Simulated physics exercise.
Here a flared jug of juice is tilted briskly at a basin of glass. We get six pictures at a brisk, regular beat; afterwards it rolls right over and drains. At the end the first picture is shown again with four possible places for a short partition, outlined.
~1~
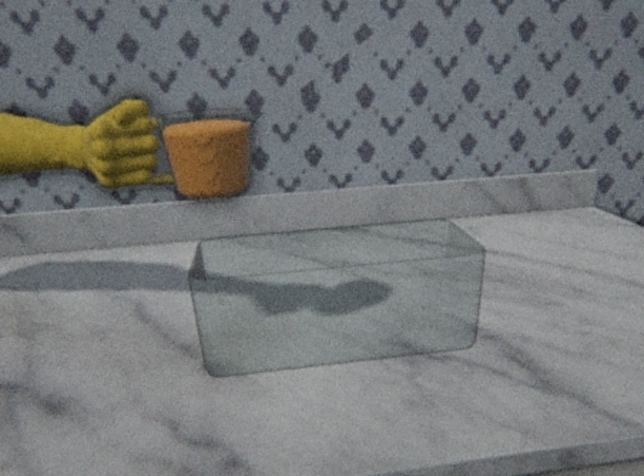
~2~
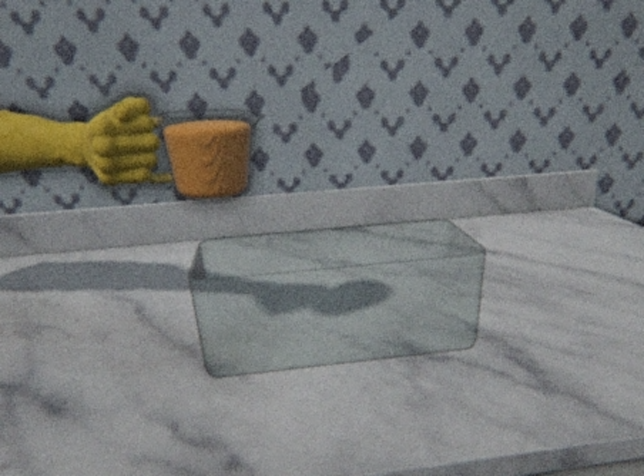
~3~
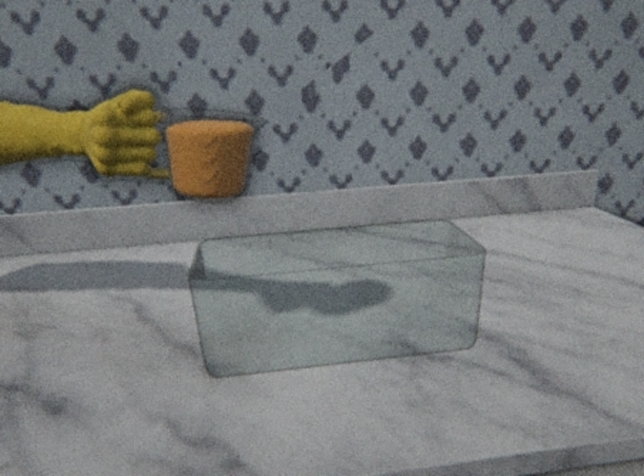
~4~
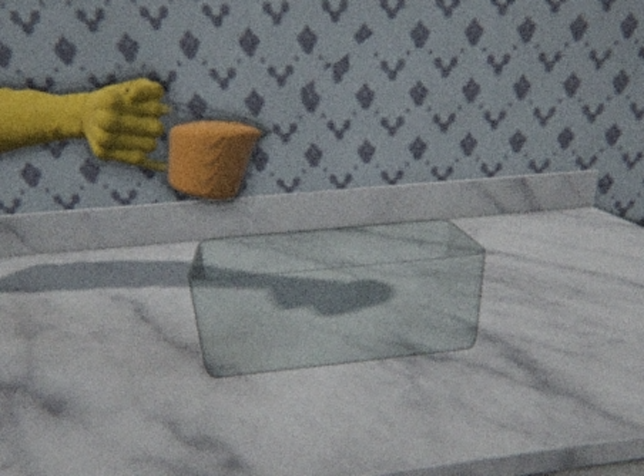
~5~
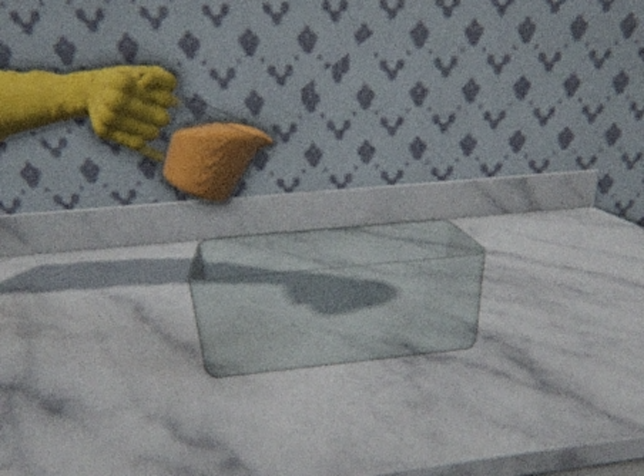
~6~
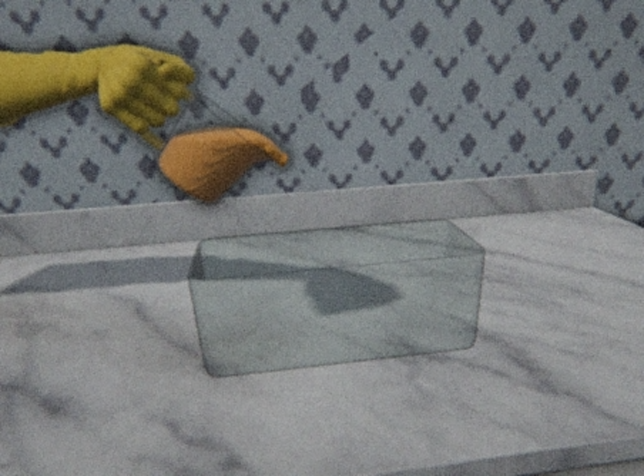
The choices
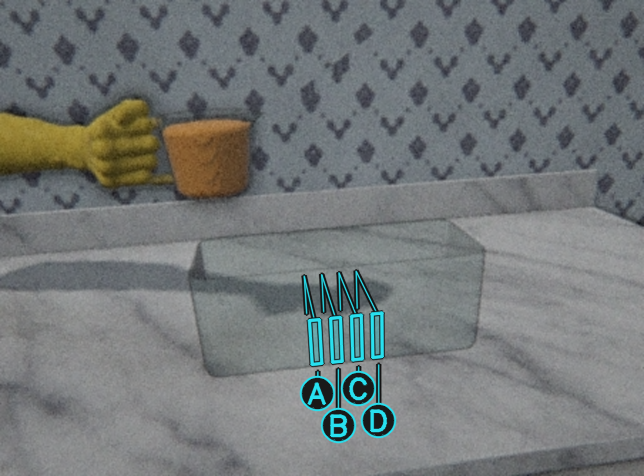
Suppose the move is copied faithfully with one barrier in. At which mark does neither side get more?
A.
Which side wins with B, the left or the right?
The left side.
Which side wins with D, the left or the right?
The left one.
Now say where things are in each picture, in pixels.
Upright, lip at (262, 113); basin from (206, 373) to (475, 343); nothing has left yet.
Upright, lip at (264, 115); nothing has left yet.
Tipped about 8°, lip at (268, 121); nothing has left yet.
Tipped about 17°, lip at (272, 131); nothing has left yet.
Tipped about 29°, lip at (275, 144); juice is over the lip, down to (267, 140).
Tipped about 43°, lip at (276, 160); juice is over the lip, down to (281, 164).
On the marked copy, A at (317, 371); B at (338, 369); C at (358, 366); D at (378, 364).
With A, about 49 % ends left of the wall and 50 % right of it.
With B, about 79 % ends left of the wall and 19 % right of it.
With C, about 92 % ends left of the wall and 4 % right of it; 4 % is lost outside.
With D, about 93 % ends left of the wall and 5 % right of it.
